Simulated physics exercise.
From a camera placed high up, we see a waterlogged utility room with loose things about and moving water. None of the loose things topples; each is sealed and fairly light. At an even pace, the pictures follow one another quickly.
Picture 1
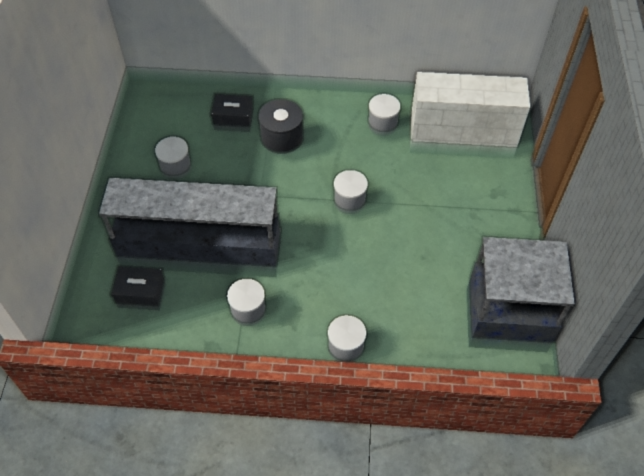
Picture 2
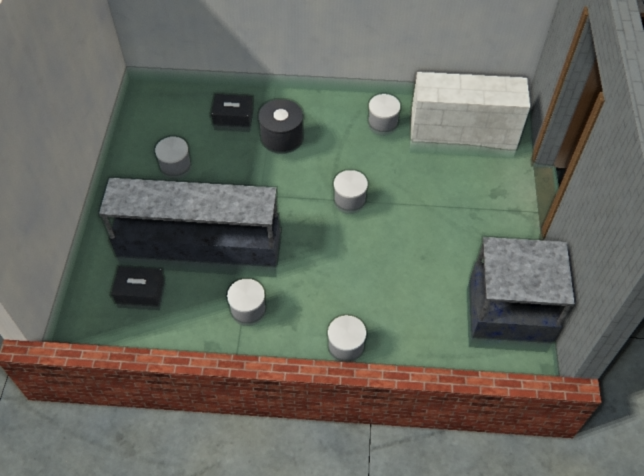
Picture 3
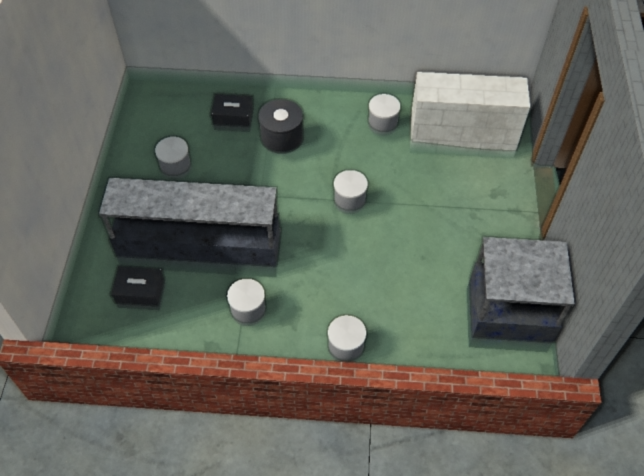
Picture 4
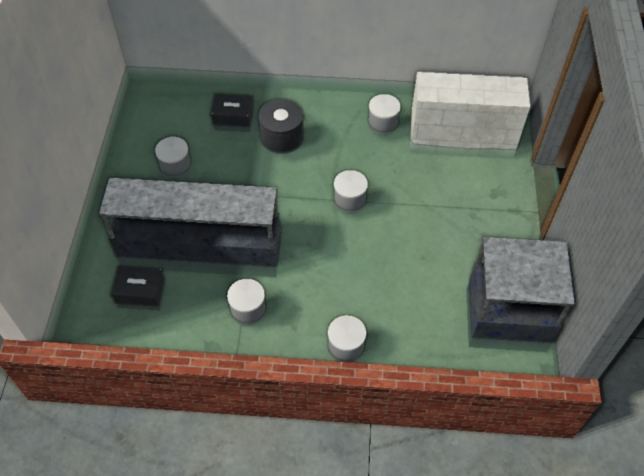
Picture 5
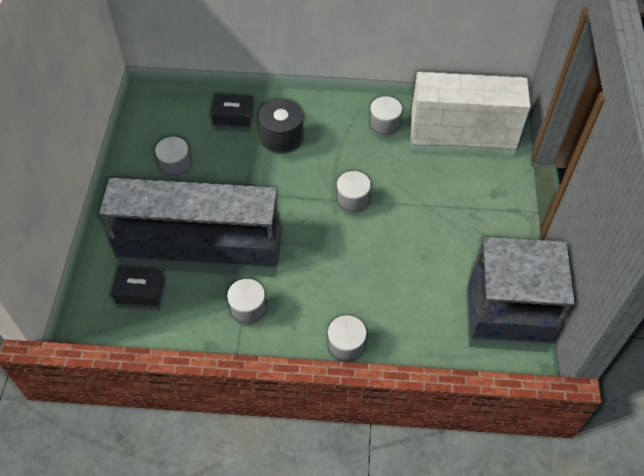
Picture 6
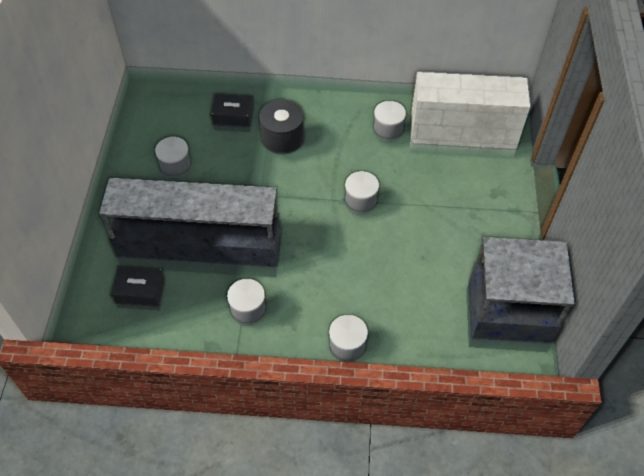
Brown door opening at right of a flooded utility room, then a couple of white pails drifting slightly right on green water.
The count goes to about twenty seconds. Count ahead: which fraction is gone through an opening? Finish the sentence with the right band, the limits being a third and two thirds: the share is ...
The share is from a third to two thirds.
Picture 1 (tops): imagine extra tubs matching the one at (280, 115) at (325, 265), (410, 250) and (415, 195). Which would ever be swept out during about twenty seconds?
Result list, first to last: Leaves, leaves, leaves.
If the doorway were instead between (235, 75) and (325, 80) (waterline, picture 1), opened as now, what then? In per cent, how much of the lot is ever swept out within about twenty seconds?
Roughly 60 per cent.
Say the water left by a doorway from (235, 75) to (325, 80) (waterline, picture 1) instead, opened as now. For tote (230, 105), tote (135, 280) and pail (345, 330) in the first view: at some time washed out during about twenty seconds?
One by one: Exits; held indoors; held indoors.
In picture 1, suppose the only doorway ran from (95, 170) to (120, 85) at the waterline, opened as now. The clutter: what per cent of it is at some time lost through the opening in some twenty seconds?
About 80 %.
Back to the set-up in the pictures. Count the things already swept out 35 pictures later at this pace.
I reckon 3.
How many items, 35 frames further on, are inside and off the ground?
The answer is 5.
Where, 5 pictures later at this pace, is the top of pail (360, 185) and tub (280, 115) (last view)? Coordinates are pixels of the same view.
Estimated positions: (415, 182) and (312, 120), approximately.
A moment on, 0 of 8 are out; 8 afloat.
Next, 2 of 8 are out; 6 afloat.
Later, 3 of 8 are out; 5 afloat.
In the end, 4 of 8 are out; 4 afloat.
